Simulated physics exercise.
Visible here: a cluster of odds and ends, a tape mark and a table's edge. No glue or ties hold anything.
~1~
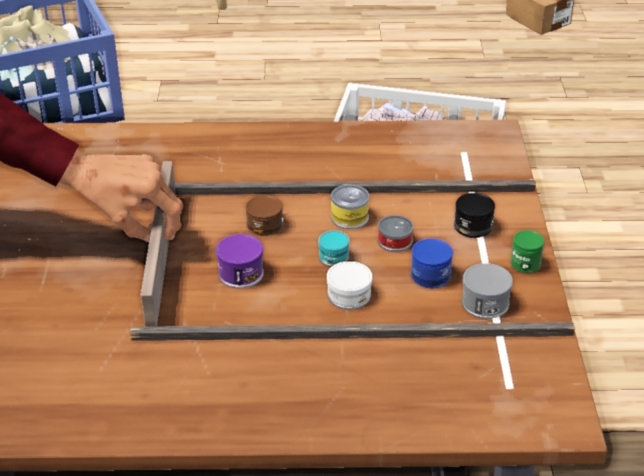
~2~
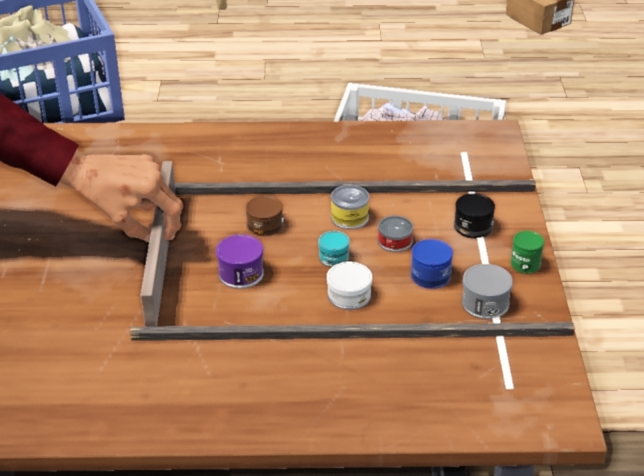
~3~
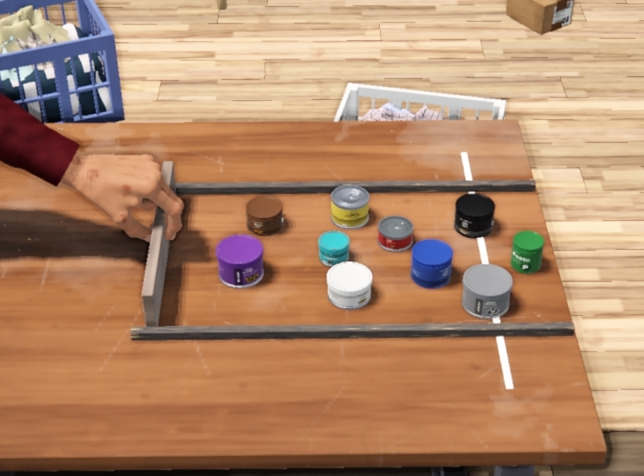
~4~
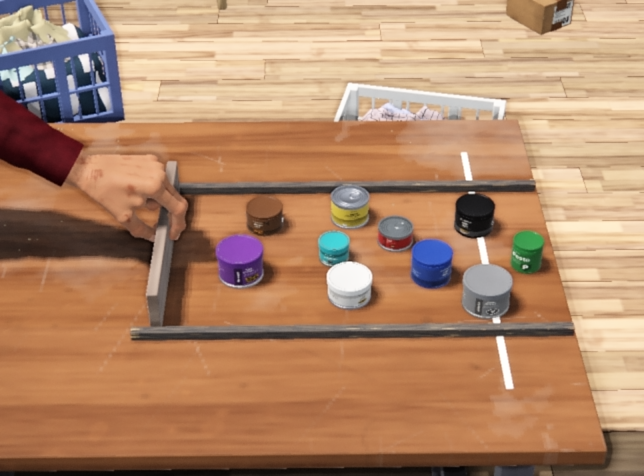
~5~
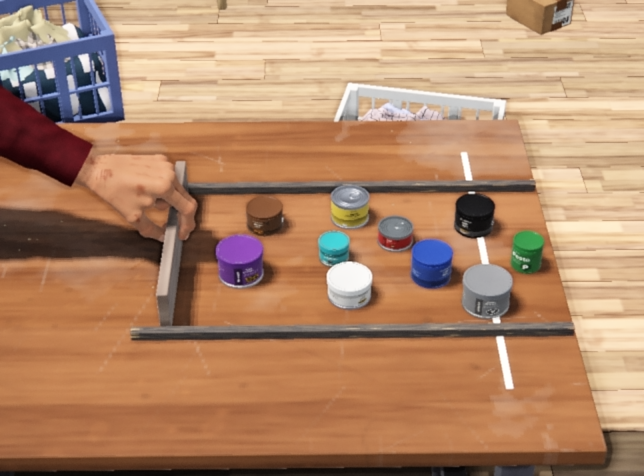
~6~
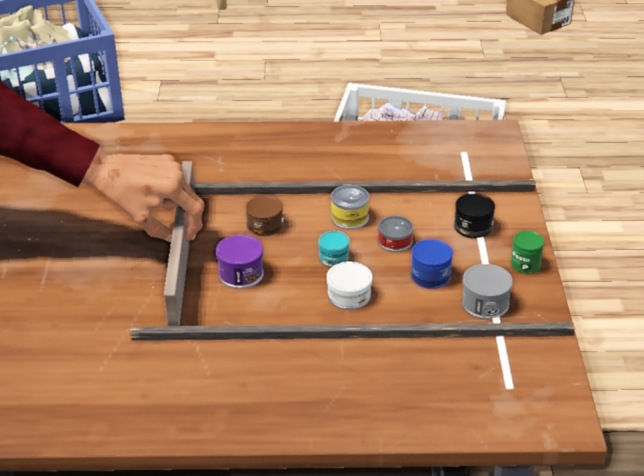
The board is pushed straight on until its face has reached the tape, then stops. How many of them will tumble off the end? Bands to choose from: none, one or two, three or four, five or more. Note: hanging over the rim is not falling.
Final answer: None.
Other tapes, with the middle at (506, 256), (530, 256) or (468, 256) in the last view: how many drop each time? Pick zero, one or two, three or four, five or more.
Taking the three places in turn, it would be 3 or 4; five or over; none.
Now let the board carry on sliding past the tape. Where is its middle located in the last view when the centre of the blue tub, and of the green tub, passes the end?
I reckon its middle sits around (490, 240) and then around (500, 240).
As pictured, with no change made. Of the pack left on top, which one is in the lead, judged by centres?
Foremost: The green tub.
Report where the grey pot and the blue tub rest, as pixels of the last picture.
Final spots - grey pot (563, 300), blue tub (555, 270).
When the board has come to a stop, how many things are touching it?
5.
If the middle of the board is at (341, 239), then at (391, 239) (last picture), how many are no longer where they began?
I get 5 at the one place and 7 at the other.
Soon after, none off yet; green tub at rest near (527, 253); black tub at rest near (474, 216); grey pot at rest near (487, 292).
At rest, the number that fall off is zero.
